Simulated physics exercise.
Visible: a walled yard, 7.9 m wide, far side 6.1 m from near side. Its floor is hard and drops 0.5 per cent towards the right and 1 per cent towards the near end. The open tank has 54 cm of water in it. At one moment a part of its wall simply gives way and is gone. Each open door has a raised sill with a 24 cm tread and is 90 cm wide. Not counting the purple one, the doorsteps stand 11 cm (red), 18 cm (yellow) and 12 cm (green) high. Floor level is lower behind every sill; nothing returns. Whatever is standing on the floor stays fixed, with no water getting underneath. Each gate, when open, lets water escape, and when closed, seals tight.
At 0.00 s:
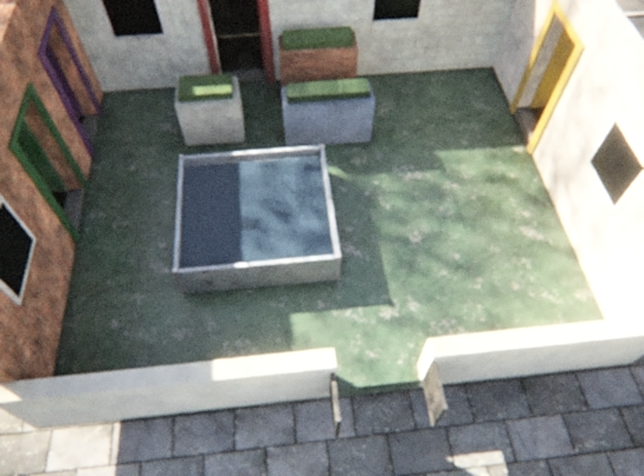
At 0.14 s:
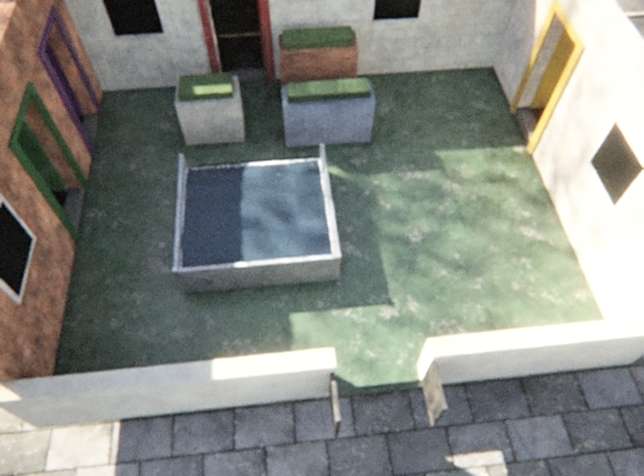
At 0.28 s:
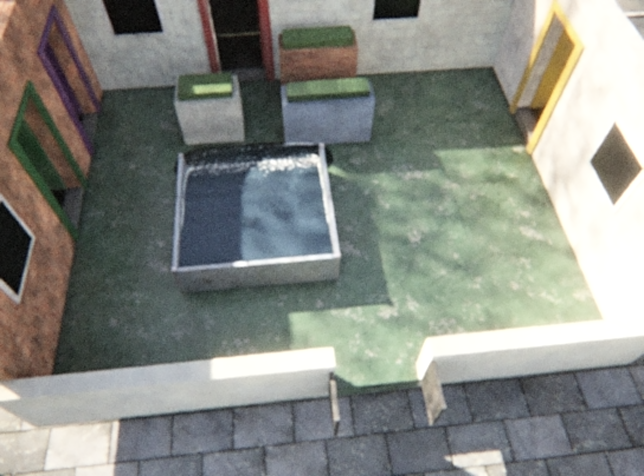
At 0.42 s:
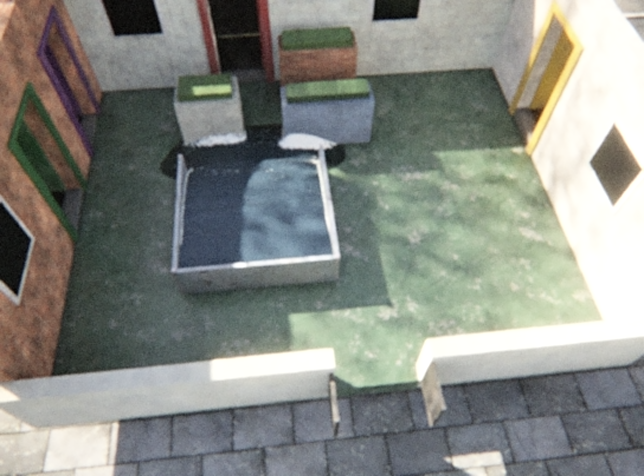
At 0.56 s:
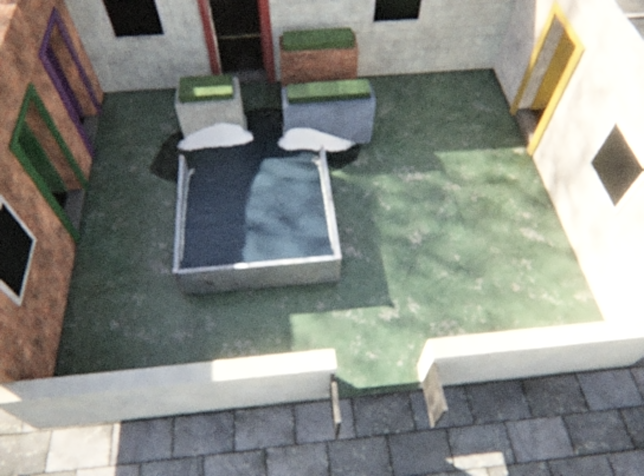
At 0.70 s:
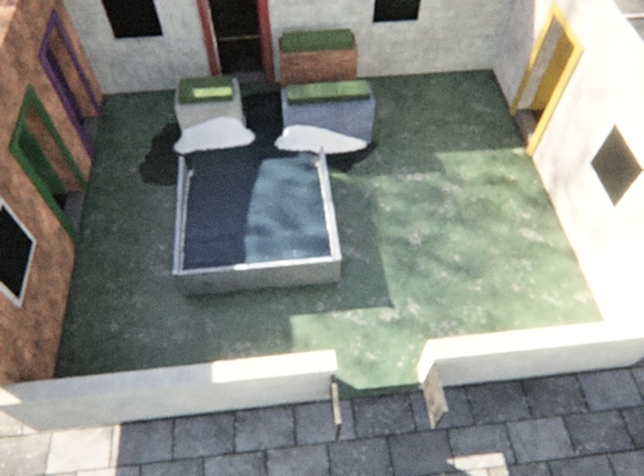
The open tank's far wall vanishes and water pours out, spreading around the nearby planters.
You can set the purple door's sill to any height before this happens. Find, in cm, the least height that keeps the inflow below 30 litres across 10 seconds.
The least height is about 11.5 cm.
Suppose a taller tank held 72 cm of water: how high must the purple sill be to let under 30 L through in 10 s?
Step height: Approx. 17 cm.
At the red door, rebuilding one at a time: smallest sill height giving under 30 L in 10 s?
Red door, minimum about 22 cm.
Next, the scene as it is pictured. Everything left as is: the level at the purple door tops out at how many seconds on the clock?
The depth peaks at about 3.6 seconds.
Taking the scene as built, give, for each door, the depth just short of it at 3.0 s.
In cm: Red 20, purple 15, yellow 9, green 13.
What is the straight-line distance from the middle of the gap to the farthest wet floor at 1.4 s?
Roughly 3.4 m.
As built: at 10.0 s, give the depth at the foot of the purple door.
It works out to about 4.5 centimetres deep.
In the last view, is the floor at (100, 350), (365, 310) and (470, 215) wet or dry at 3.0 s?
One by one: Clear, clear, drenched.
After 1.4 s water covers 20 % of the floor, deepest (40 cm) near (245, 164); it has not reached the purple door.
After 3.0 s water covers 55 % of the floor, deepest (23 cm) near (269, 88); 15 cm at the purple door, 46 litres in over its 7 cm sill.
After 10.0 s water covers 95 % of the floor, deepest (10 cm) near (91, 399); 4 cm at the purple door, 101 litres in over its 7 cm sill.
At the purple door as built, the water arrived by 1.5 s and peaked near 16 cm at 3.6 s.
With a sill of 10 cm, 49 litres would have come in within the 10 s; with 13.5 cm, 15 litres. So under 30 litres takes about 11.5 cm.
